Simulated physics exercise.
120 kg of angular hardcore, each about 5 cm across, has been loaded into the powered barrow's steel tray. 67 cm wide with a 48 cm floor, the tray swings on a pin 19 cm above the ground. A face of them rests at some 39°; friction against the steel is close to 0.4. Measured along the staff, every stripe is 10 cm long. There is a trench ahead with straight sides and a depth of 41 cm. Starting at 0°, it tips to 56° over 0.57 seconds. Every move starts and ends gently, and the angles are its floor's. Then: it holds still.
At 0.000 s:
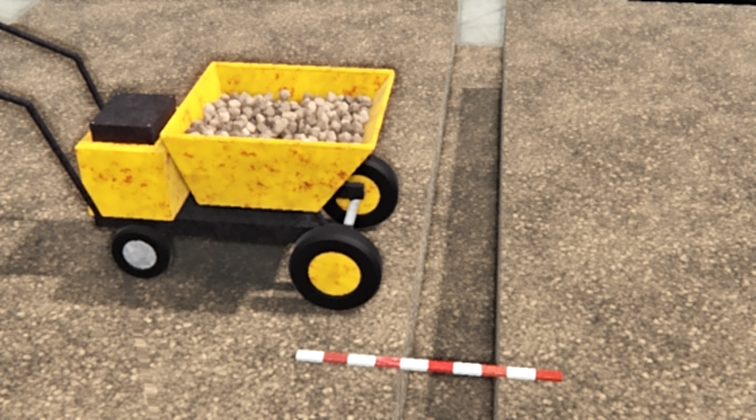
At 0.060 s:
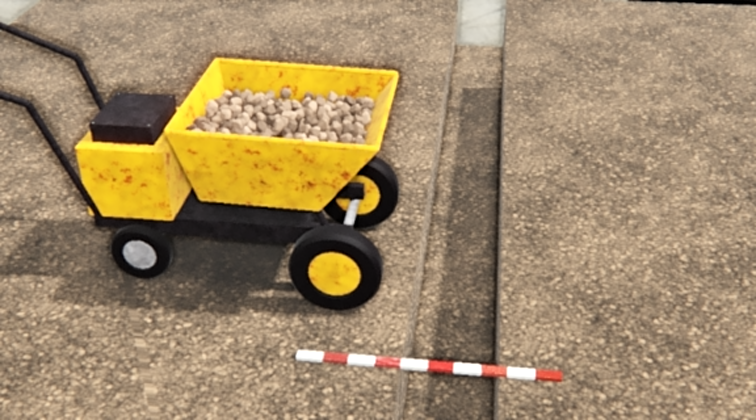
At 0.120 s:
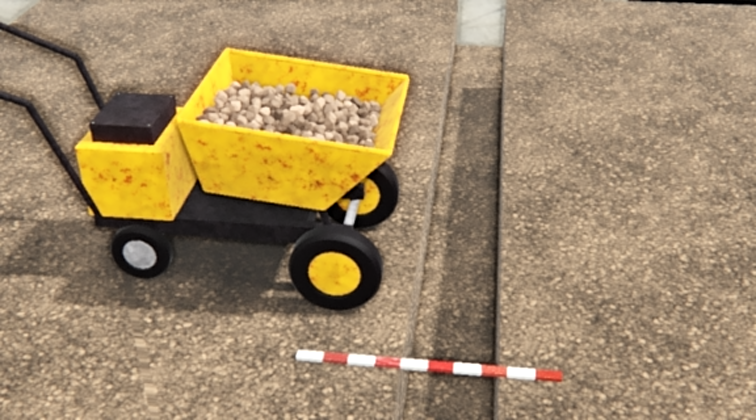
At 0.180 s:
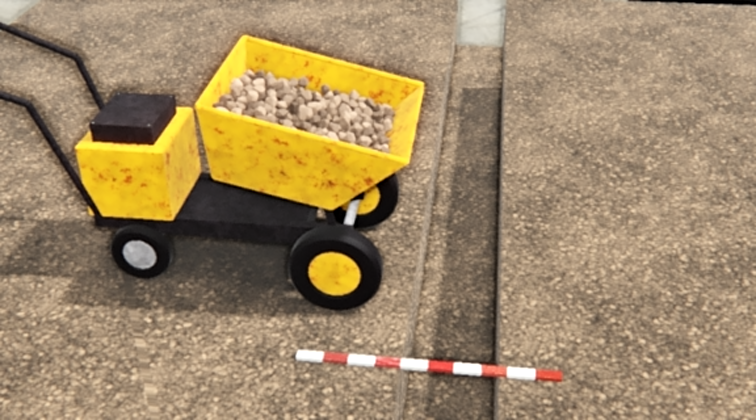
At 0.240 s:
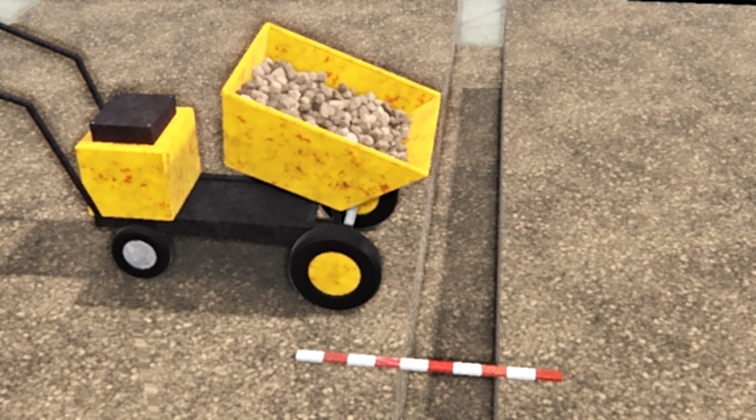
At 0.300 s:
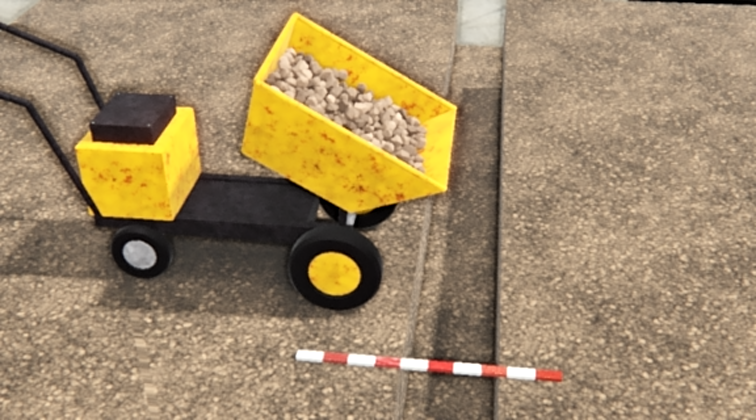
A powered barrow stands still as its yellow tray of stones tilts steeply to the right.
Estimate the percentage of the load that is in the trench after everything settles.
Roughly 3 per cent of the load.
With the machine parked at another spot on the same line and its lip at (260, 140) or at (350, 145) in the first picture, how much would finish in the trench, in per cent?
The first gives about 30 percent and the second about 10 percent.
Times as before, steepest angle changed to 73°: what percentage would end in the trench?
About 20 per cent would end up in the trench.
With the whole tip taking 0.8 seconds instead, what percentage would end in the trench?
Near 5 per cent.
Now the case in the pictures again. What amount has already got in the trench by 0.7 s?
By then, around 0 percent.
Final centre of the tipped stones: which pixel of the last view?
Somewhere near pixel (556, 282).
After 0.4 s the floor is at 48°; 100 % in the tray; the foremost stones are at (448, 194).
After 0.7 s the floor is at 56°; 97 % in the tray, 2 % in the trench, 1 % past the trench; the foremost stones are at (519, 227).
After 1.0 s the floor is at 56°; 73 % in the tray, 3 % in the trench, 24 % past the trench; the foremost stones are at (642, 285).
After 3.0 s the floor is at 56°; 68 % in the tray, 3 % in the trench, 29 % past the trench; the foremost stones are at (736, 299).
